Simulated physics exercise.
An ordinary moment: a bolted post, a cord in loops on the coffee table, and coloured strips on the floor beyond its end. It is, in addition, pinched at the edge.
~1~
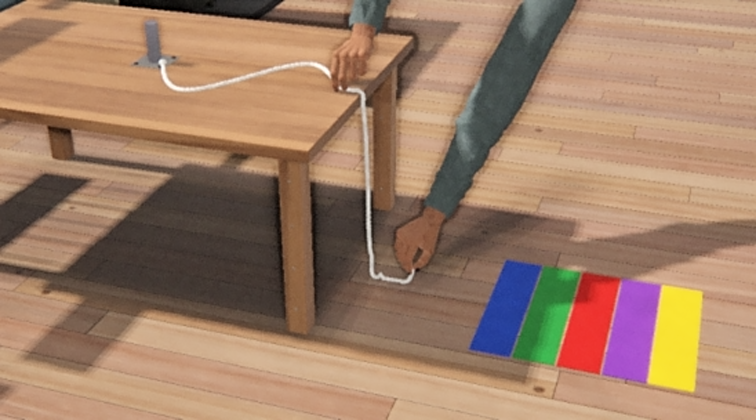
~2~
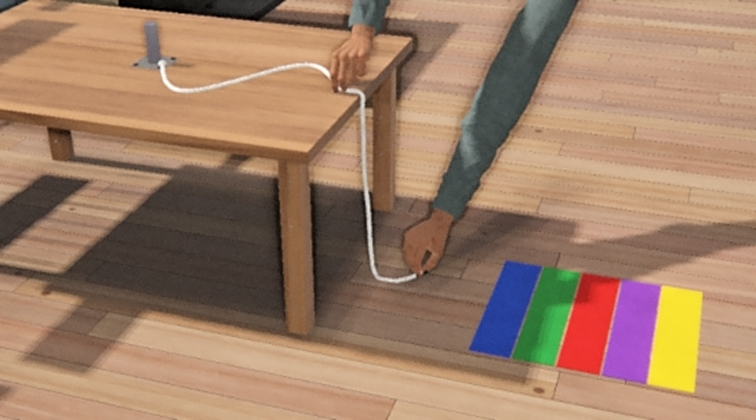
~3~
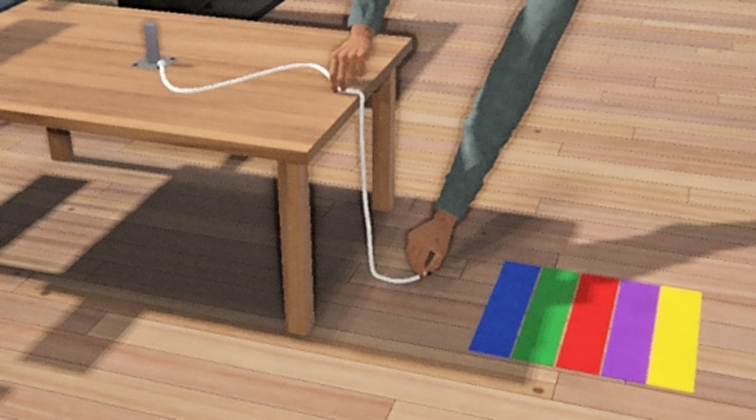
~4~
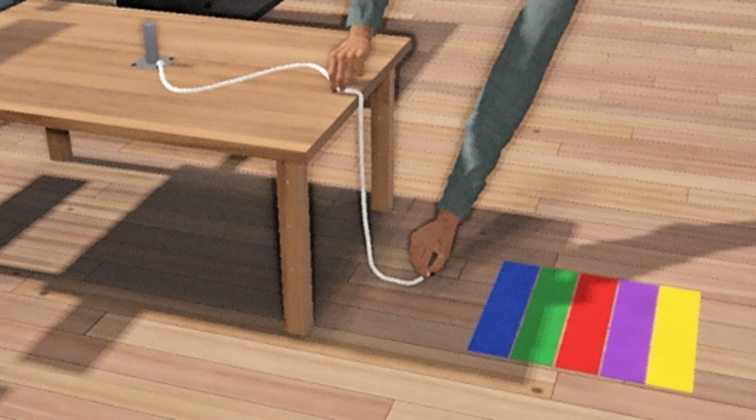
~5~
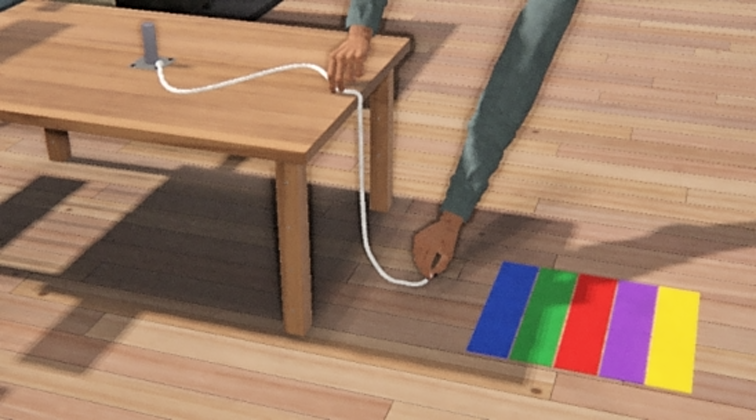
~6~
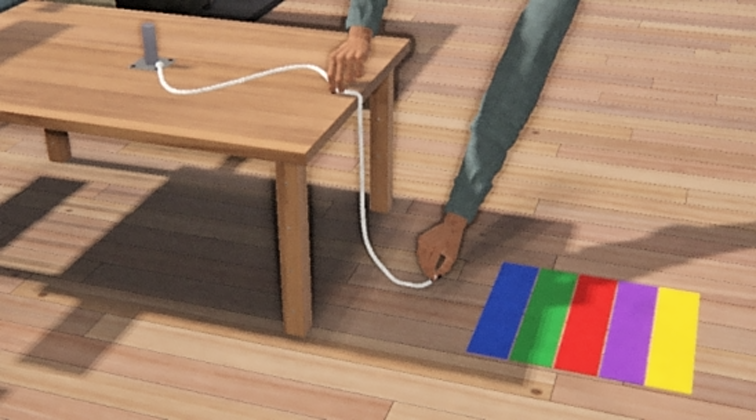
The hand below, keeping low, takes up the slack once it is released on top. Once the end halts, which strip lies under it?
The yellow strip lies under it.
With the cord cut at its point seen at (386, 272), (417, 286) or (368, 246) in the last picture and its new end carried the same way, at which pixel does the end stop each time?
Approximate pixels, cut by cut: (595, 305); (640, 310); (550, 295).
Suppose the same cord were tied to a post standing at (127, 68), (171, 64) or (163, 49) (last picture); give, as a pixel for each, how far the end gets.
Estimated pixels per try: (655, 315); (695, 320); (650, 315).
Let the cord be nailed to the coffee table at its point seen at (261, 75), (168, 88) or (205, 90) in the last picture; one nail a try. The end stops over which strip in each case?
In order: Red, purple, purple.
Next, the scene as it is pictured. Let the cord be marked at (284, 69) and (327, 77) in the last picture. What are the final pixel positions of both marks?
The first settles around (344, 91), the second around (399, 125).
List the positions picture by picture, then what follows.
In the first frame, end (413, 270); blue (496, 335); green (539, 343); red (583, 351); purple (628, 359); yellow (674, 368).
In the second frame, end (421, 272); cord through (165, 79) (229, 84) (306, 65) (353, 91) (364, 171) (371, 254).
In the third frame, end (425, 273).
In the fourth frame, end (428, 274); cord through (163, 79) (227, 84) (304, 65) (351, 92) (362, 171) (370, 254).
In the fifth frame, end (431, 275).
In the sixth frame, end (435, 277); cord through (162, 80) (226, 85) (303, 67) (350, 93) (362, 173) (373, 256).
Soon after, end near (611, 307); over red.
Then, end near (652, 314); over purple.
At full stretch, end near (676, 318); over yellow. It halts on the yellow strip.
